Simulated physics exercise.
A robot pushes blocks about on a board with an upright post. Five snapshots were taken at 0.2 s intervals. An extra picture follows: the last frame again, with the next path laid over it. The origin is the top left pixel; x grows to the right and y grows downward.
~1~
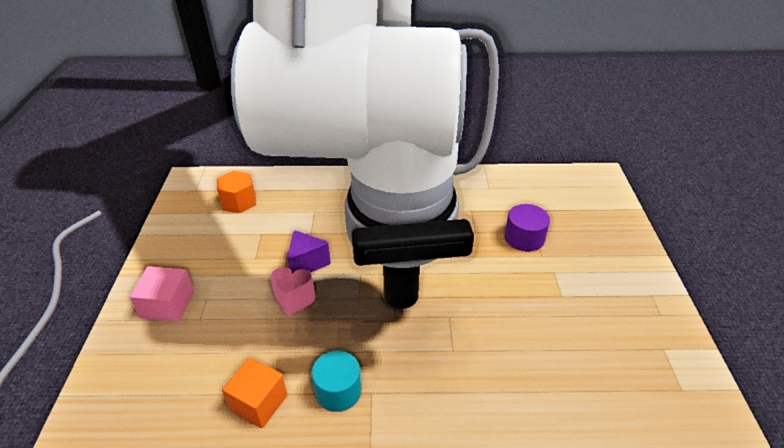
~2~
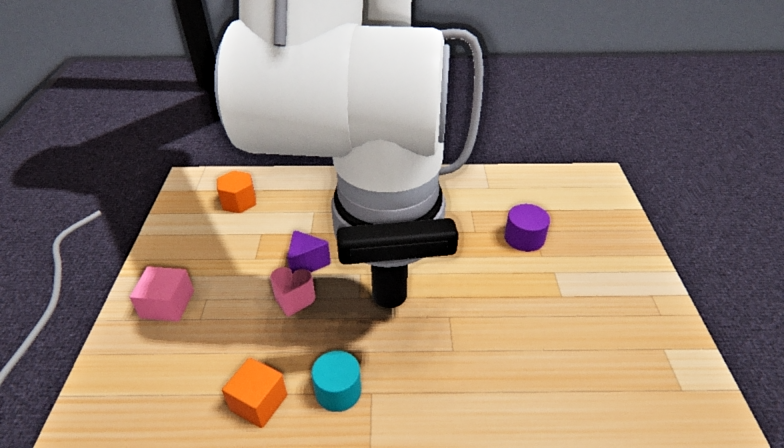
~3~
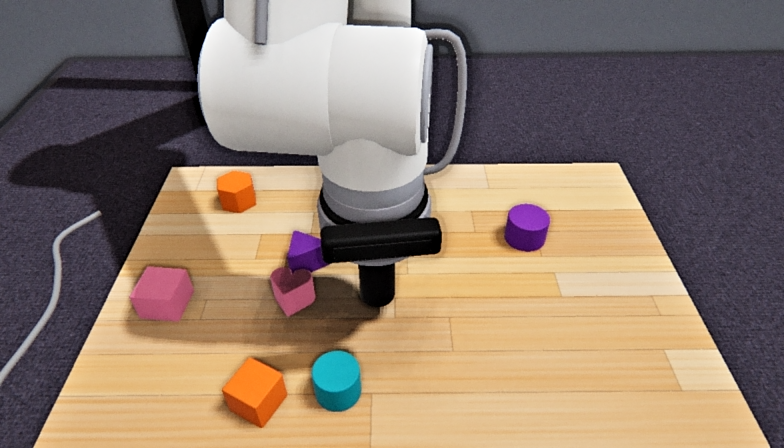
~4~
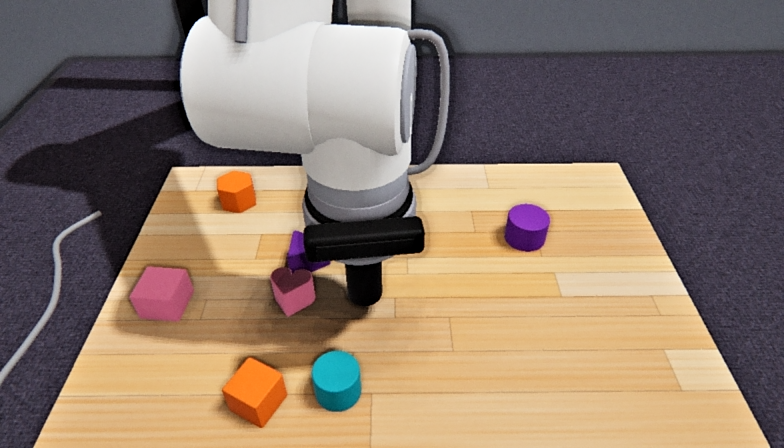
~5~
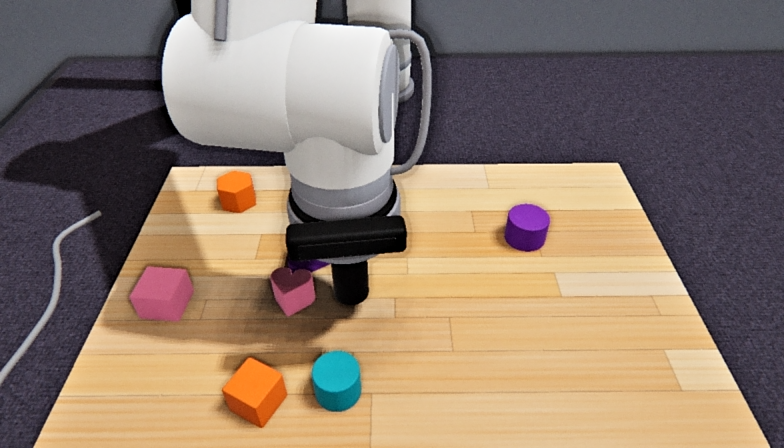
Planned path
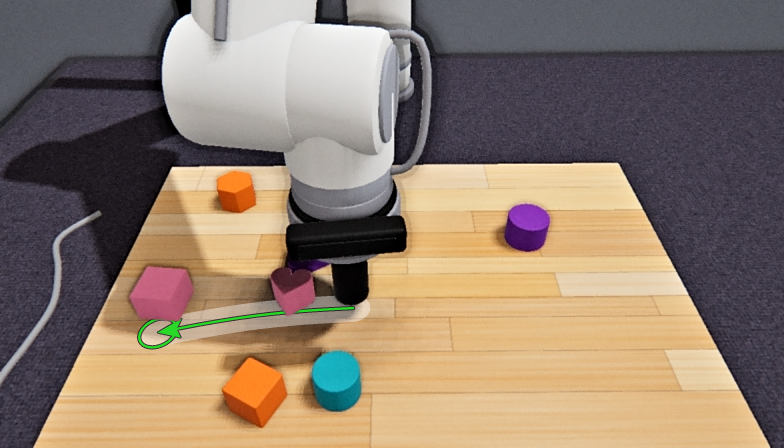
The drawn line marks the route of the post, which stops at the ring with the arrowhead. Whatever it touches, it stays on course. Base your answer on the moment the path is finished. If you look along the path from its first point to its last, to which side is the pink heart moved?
The shift is to the right of that direction.
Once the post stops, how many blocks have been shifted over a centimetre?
The way I see it, the answer is two.
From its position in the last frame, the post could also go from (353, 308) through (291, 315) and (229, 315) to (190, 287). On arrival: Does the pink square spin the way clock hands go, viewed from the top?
No.
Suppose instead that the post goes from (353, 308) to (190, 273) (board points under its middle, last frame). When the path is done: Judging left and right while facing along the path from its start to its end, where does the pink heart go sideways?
It is displaced to the left.
The drawn path runs from (353, 308) via (258, 315), ending at (158, 333).
The first path, step by step. One third of the way, post at (286, 297); pink heart at (259, 274).
Two thirds of the way, post at (217, 305); pink heart at (235, 270), turned 45° clockwise.
At the end, post at (150, 317); pink square at (143, 282), turned 45° clockwise; pink heart at (235, 270), turned 45° clockwise; purple triangular piece not moved.
